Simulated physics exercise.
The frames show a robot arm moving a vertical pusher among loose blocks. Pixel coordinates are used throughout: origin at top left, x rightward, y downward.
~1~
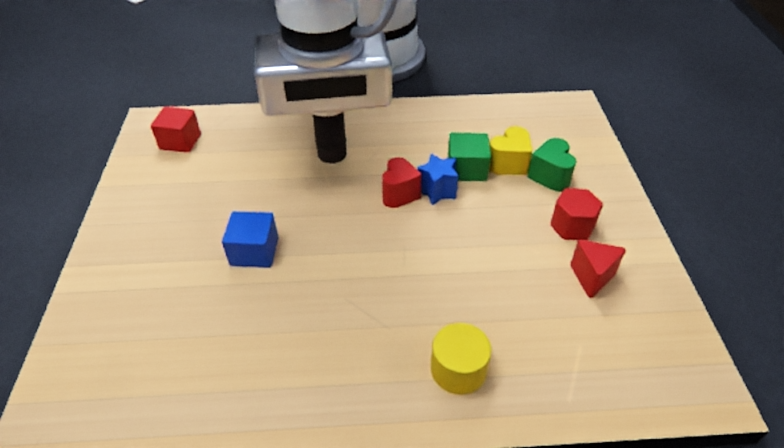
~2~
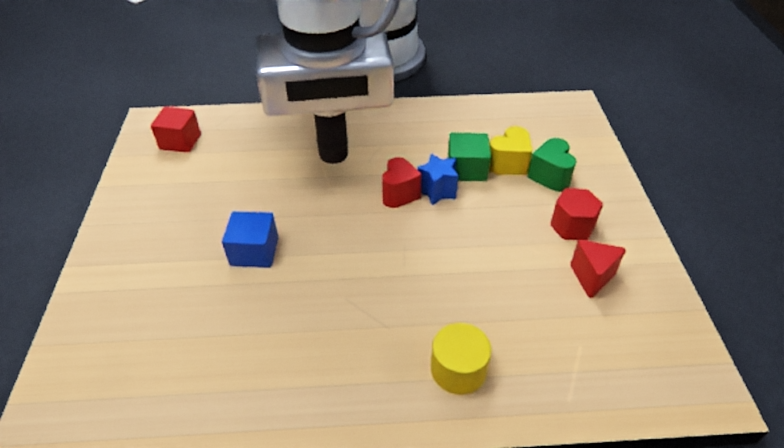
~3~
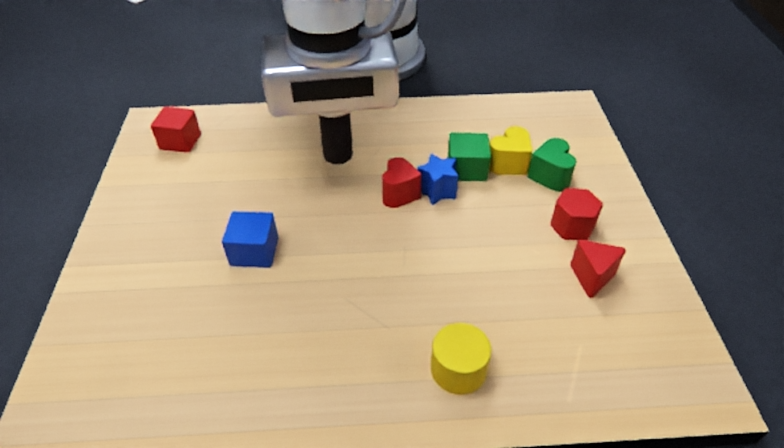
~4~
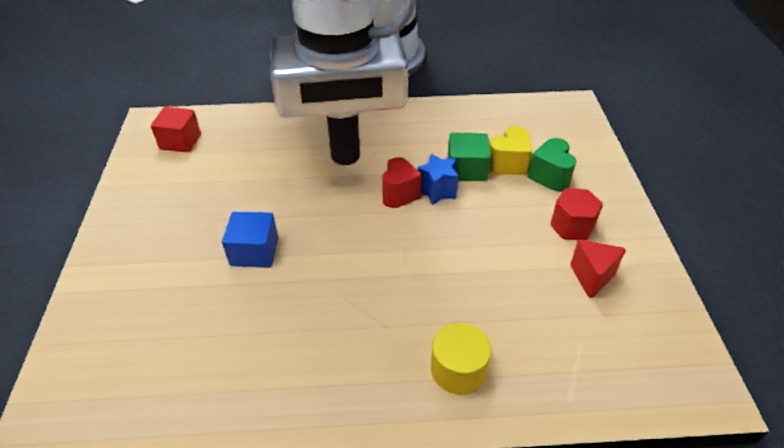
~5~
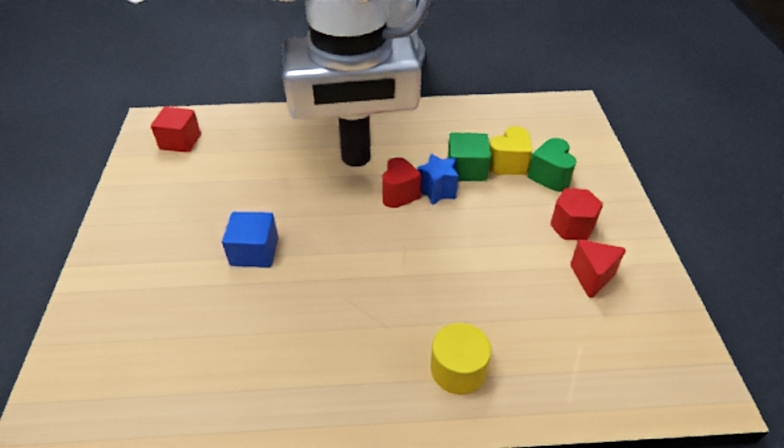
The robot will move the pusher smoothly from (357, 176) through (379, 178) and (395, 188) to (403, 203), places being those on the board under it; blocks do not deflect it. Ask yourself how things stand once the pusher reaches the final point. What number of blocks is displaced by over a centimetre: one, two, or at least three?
Moved: Just one.
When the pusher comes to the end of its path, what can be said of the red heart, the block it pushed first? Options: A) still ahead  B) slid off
(A)
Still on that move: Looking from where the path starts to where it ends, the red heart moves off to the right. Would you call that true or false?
The statement is correct.
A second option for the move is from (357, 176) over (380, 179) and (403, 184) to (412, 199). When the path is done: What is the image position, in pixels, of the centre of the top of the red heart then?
The centre of its top face lies at (422, 195).
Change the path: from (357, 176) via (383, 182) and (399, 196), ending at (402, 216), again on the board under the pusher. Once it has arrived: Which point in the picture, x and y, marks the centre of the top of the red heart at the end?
It will likely be found at (430, 201).
What follows on the original path. Halfway along, pusher at (389, 164); red heart at (407, 177), turned 15° clockwise.
At the end, pusher at (403, 186); red heart at (420, 199), turned 25° clockwise; blue star unmoved.
